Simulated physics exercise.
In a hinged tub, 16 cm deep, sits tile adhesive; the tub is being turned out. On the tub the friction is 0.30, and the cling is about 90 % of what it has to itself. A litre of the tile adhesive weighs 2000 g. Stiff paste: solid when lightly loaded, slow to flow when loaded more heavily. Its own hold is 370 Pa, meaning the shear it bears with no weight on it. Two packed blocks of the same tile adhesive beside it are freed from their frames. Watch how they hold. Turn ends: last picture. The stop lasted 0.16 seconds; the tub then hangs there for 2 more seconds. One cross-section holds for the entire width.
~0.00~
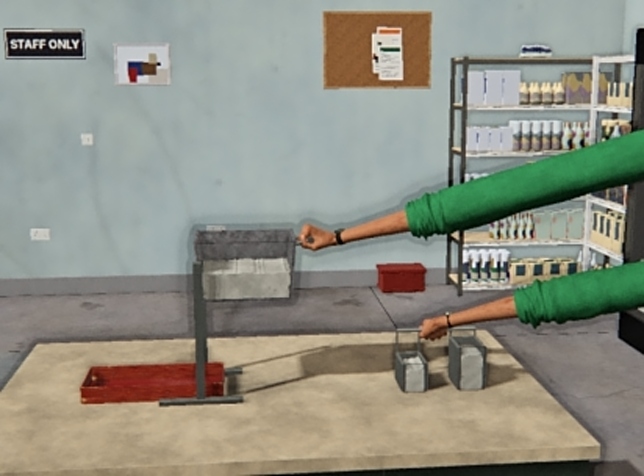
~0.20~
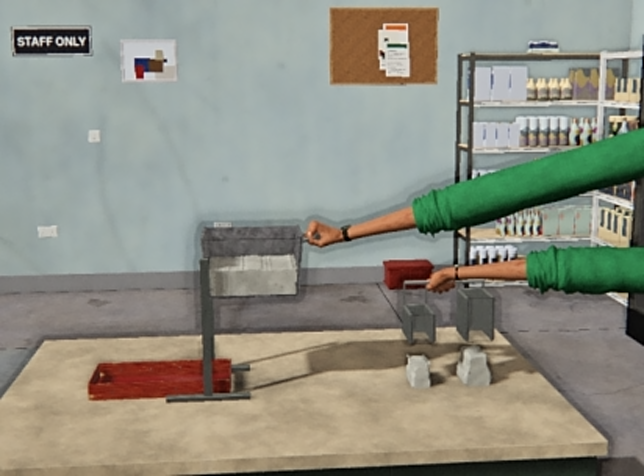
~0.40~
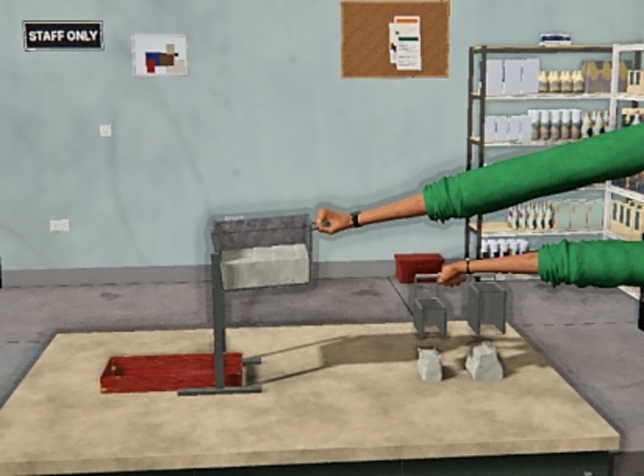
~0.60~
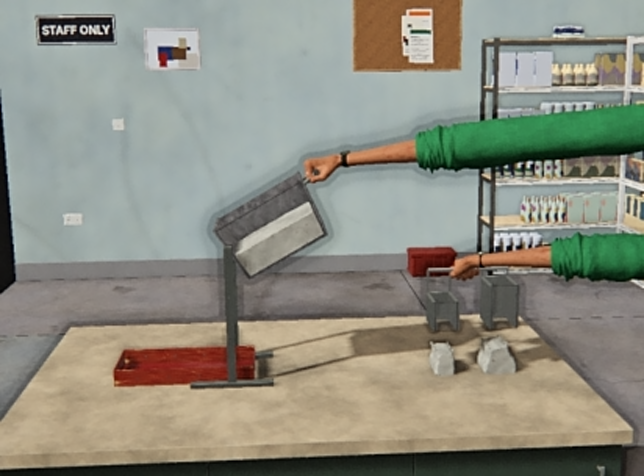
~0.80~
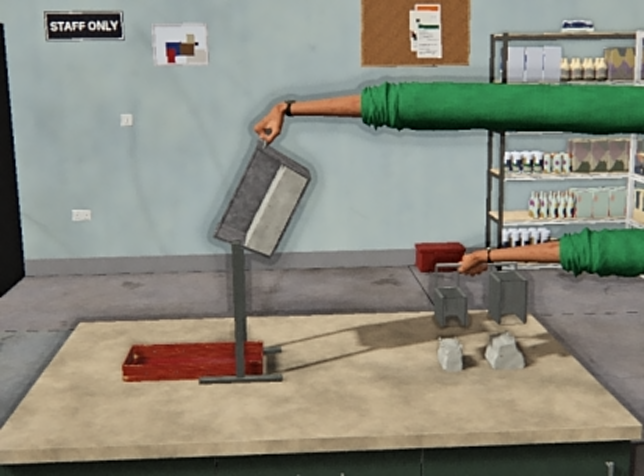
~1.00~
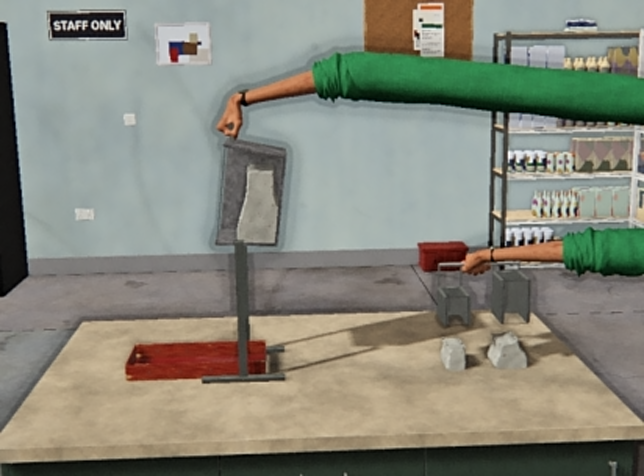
A green-sleeved hand lifted two metal moulds off two small grey blocks on a table, while another hand turned a see-through tub of grey paste leftward on its stand until it was nearly upright.
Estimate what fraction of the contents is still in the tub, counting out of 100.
Roughly 68 out of 100.
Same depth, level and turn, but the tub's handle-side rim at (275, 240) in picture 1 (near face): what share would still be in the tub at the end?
Close to 100 per cent would still be in the tub.
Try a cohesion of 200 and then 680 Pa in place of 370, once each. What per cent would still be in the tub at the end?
The two runs give near 60 % and near 100 % respectively.
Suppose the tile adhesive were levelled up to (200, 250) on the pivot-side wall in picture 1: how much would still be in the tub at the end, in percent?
40 %.
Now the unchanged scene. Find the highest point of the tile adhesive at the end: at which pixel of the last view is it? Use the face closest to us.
Looking at the last picture, I'd put it at about (268, 212).
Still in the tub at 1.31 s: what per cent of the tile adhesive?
Near 80 %.
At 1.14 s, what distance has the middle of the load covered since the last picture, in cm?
The shift is near 5 cm.
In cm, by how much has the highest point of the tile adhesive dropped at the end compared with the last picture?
Roughly 11 cm.
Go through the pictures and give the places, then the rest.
The first picture shows handle-side rim at (293, 240), tilt 0 degrees; top of the tile adhesive at (244, 273); blocks stand 7.1 cm, 11 cm (left to right).
The second picture shows handle-side rim at (300, 237), tilt 0 degrees; top of the tile adhesive at (250, 269); blocks stand 7.1 cm, 9.6 cm (left to right).
The third picture shows handle-side rim at (309, 225), tilt 3 degrees; top of the tile adhesive at (305, 257); blocks stand 7.0 cm, 8.9 cm (left to right).
The fourth picture shows handle-side rim at (299, 182), tilt 29 degrees; top of the tile adhesive at (312, 213); blocks stand 7.0 cm, 8.7 cm (left to right).
The fifth picture shows handle-side rim at (257, 149), tilt 63 degrees; top of the tile adhesive at (287, 169); blocks stand 7.0 cm, 8.5 cm (left to right).
The sixth picture shows handle-side rim at (224, 147), tilt 83 degrees; top of the tile adhesive at (254, 172); blocks stand 7.0 cm, 8.5 cm (left to right).
After 1.14 s, the tub is at 83 degrees and holds 100 %.
After 1.31 s, the tub is at 83 degrees and holds 82 %.
After 1.48 s, the tub is at 83 degrees and holds 72 %.
After 1.65 s, the tub is at 83 degrees and holds 70 %.
After 3.00 s, at the end, the tub is at 83 degrees and holds 68 %.
